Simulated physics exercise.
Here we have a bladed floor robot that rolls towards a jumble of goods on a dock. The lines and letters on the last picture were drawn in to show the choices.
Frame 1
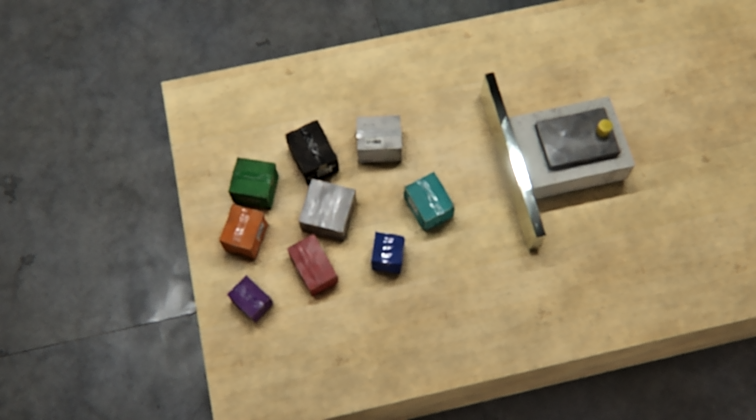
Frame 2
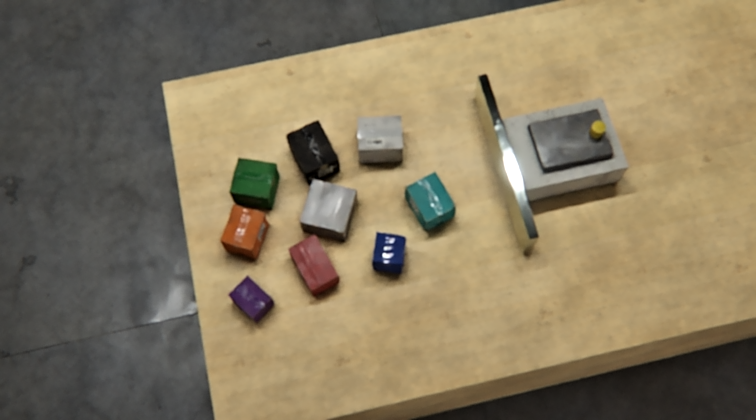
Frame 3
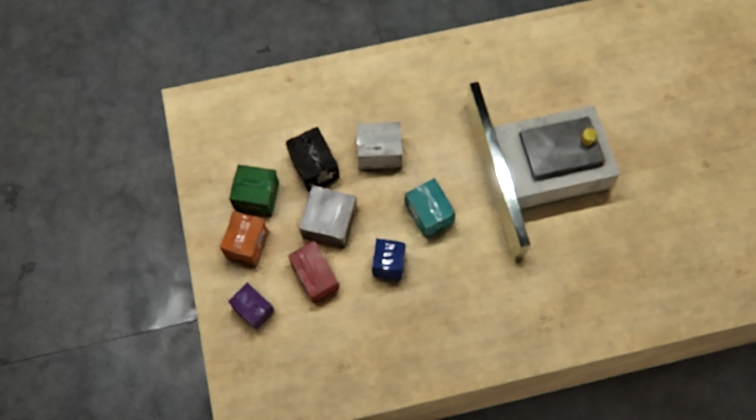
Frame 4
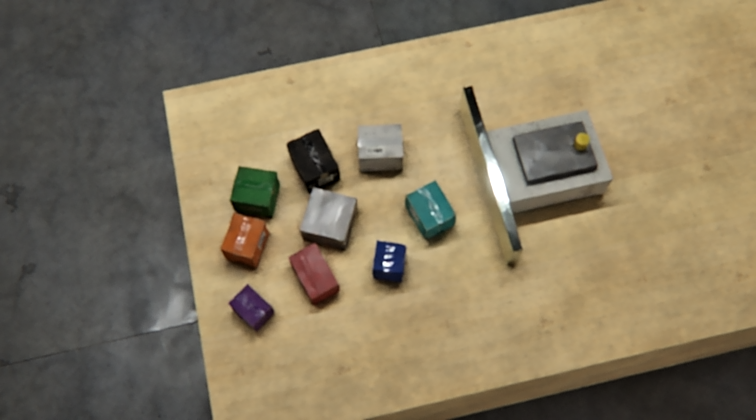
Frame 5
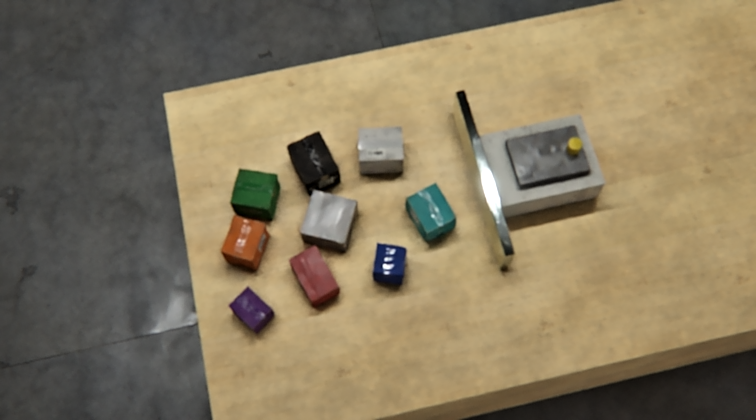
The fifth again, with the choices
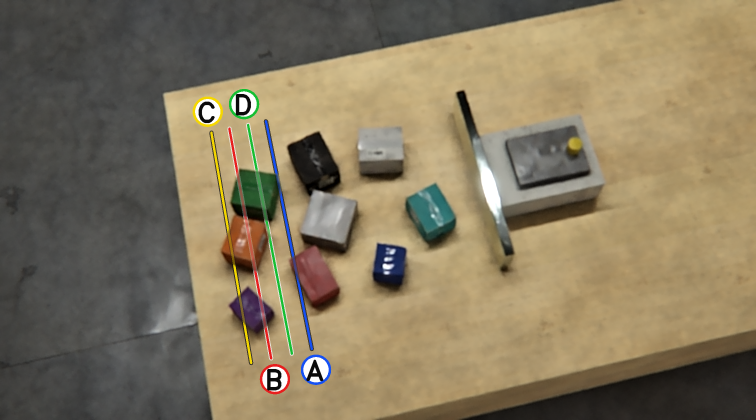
In the video, a small gray machine with a long upright blade moves slowly left across a wooden surface toward a cluster of nine colored blocks, closing part of the gap while the blocks stay in their arrangement.
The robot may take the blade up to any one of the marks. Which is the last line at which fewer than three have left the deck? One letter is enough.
Up to line D.
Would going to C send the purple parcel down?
Yes.
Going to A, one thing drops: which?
It is the green box.
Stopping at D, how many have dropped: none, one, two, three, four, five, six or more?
In all, two.
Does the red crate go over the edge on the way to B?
By then, no.
On the marked copy, A at (288, 229); B at (249, 237); C at (230, 241); D at (269, 233).
Taking D. A third of the way, robot (466, 173); white parcel (367, 155); turquoise parcel (390, 221).
Two thirds of the way, robot (388, 190); green box (218, 202); orange parcel (233, 246).
When it is over, robot (328, 203); green box over the edge; orange parcel over the edge; two fallen.
As for the rest, A is within the limit but short; B drops four; C drops six.
